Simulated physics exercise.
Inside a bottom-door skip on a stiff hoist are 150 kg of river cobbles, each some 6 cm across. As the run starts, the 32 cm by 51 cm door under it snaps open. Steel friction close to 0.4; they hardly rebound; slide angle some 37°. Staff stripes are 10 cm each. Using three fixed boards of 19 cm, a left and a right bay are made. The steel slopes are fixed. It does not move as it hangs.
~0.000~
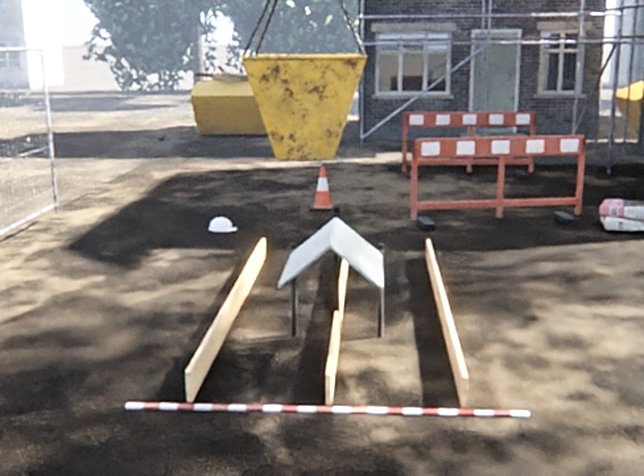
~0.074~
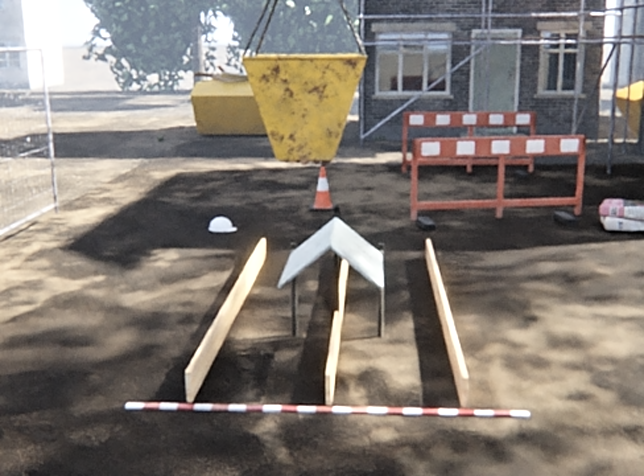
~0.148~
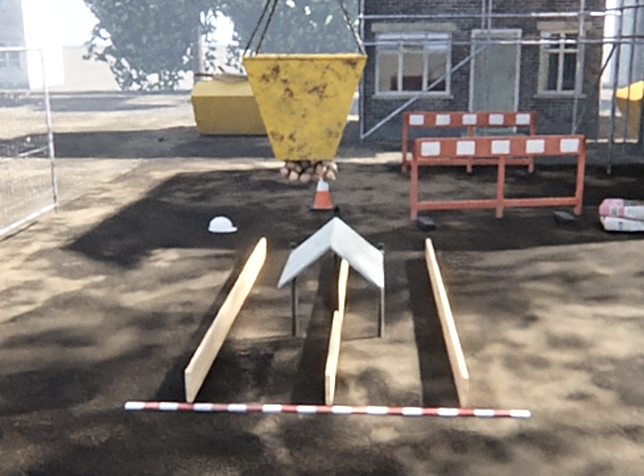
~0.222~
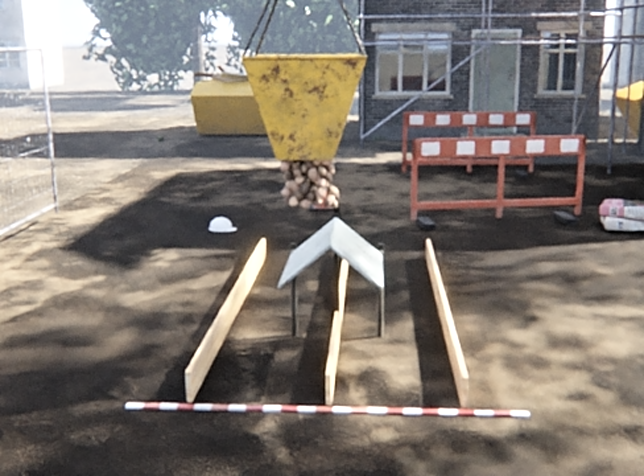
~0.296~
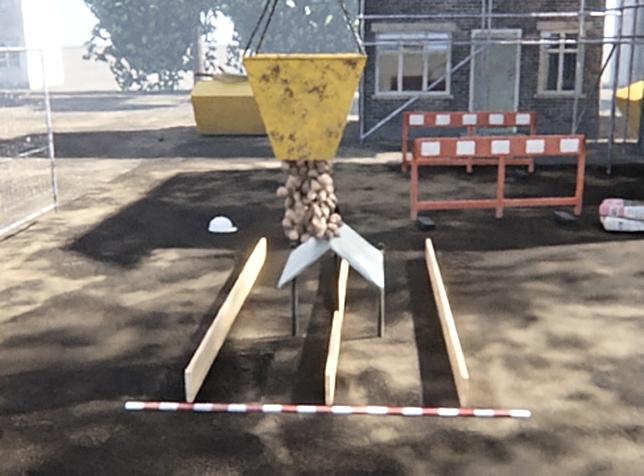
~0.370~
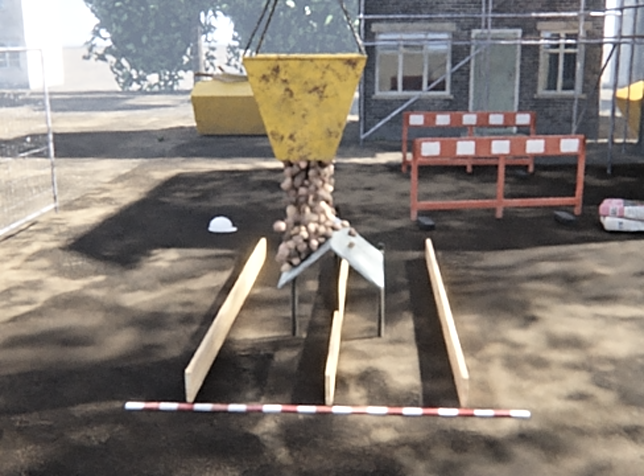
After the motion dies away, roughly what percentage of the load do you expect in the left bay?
I would expect roughly 87 per cent in the left bay.
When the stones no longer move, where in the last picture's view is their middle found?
Pixel position of the middle approx (235, 359).
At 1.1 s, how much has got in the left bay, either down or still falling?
About 90 per cent of it.
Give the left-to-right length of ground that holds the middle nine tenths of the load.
About 100 cm.
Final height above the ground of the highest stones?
Roughly 24 centimetres.
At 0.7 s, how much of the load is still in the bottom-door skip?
I'd put it near 0 per cent.
After 0.7 s, 0 % in the bottom-door skip, 35 % on the steel, 1 % falling or lying left of the bays, 63 % falling or lying in the left bay, 1 % falling or lying in the right bay; the stones farthest right are at (395, 285).
After 1.1 s, 0 % in the bottom-door skip, 1 % on the steel, 7 % falling or lying left of the bays, 88 % falling or lying in the left bay, 4 % falling or lying in the right bay; the stones farthest right are at (448, 363).
After 1.7 s, 0 % in the bottom-door skip, 8 % falling or lying left of the bays, 87 % falling or lying in the left bay, 4 % falling or lying in the right bay; the stones farthest right are at (447, 361).
After 2.6 s, 0 % in the bottom-door skip, 8 % falling or lying left of the bays, 87 % falling or lying in the left bay, 4 % falling or lying in the right bay; the stones farthest right are at (447, 361).
After 4.5 s, 0 % in the bottom-door skip, 8 % left of the bays, 87 % in the left bay, 4 % in the right bay; the stones farthest right are at (447, 361).
